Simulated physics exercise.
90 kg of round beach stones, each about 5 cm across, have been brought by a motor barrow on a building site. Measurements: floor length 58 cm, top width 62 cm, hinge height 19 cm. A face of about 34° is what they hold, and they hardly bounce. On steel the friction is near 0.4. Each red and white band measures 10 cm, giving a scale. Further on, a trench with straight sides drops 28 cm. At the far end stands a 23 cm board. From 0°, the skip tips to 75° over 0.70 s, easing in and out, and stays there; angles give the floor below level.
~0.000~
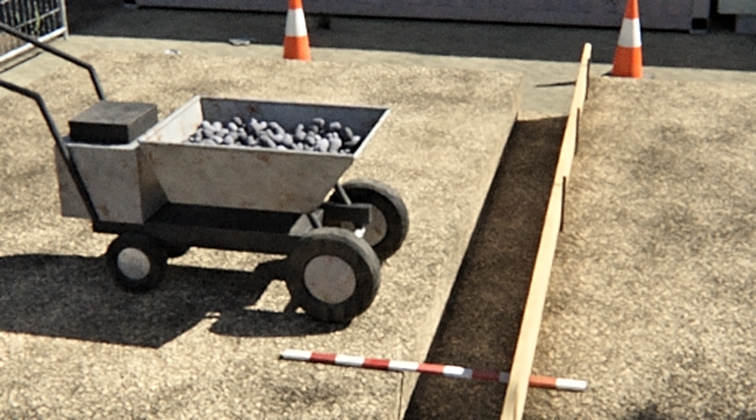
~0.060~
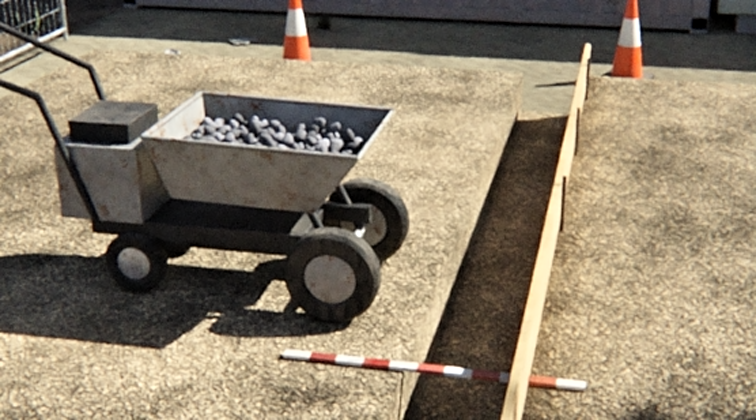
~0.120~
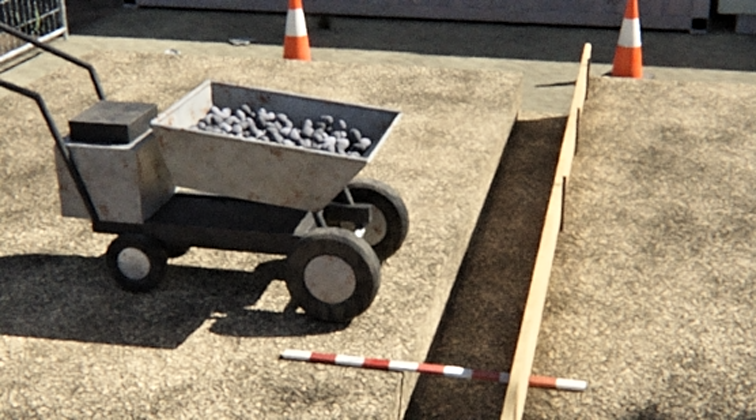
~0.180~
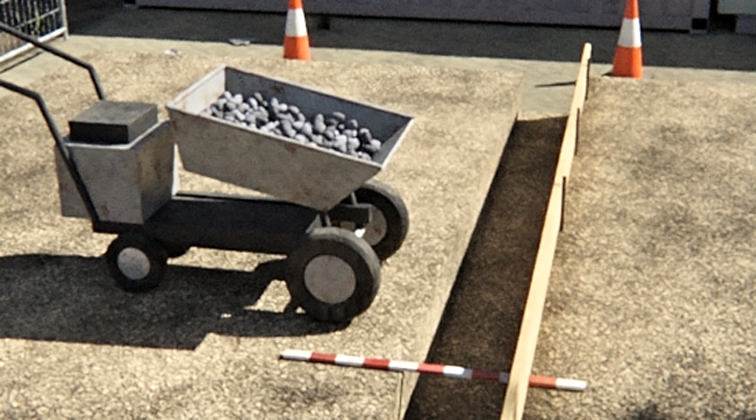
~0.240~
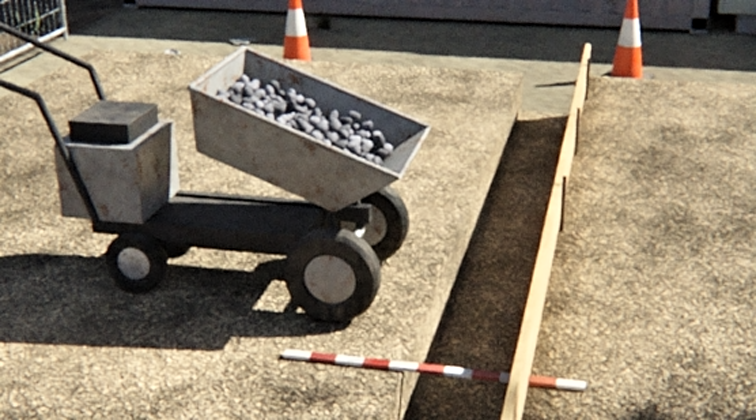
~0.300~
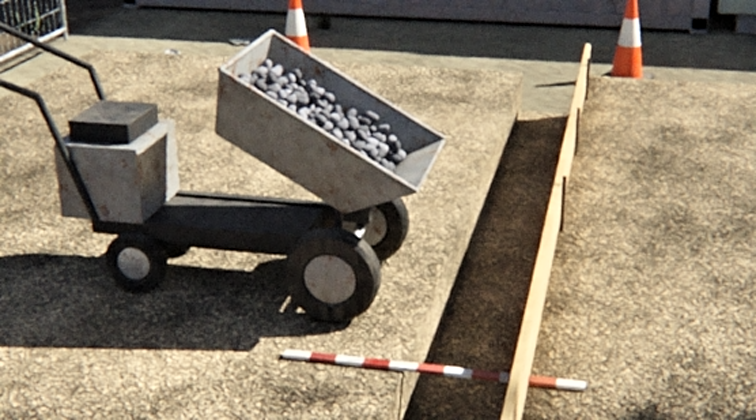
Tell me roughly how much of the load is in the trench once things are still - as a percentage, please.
I would put it at 88 %.
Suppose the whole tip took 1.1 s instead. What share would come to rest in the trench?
That works out at about 95 in a hundred.
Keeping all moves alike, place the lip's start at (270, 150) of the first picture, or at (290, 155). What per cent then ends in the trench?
Around 95% for the first place and 100% for the second.
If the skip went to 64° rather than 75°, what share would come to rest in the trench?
Some 85 in a hundred, I'd say.
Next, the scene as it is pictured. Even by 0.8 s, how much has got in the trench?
Close to 35 per cent has got there by then.
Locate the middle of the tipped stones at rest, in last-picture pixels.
Roughly (501, 352), I'd say.
After 0.5 s the floor is at 63°; 100 % in the skip; the foremost stones are at (441, 216).
After 0.8 s the floor is at 75°; 63 % in the skip, 36 % in the trench, 1 % past the trench; the foremost stones are at (543, 256).
After 1.1 s the floor is at 75°; 6 % in the skip, 82 % in the trench, 12 % past the trench; the foremost stones are at (724, 320).
After 3.1 s the floor is at 75°; 0 % in the skip, 88 % in the trench, 12 % past the trench; the foremost stones are past the picture's edge.
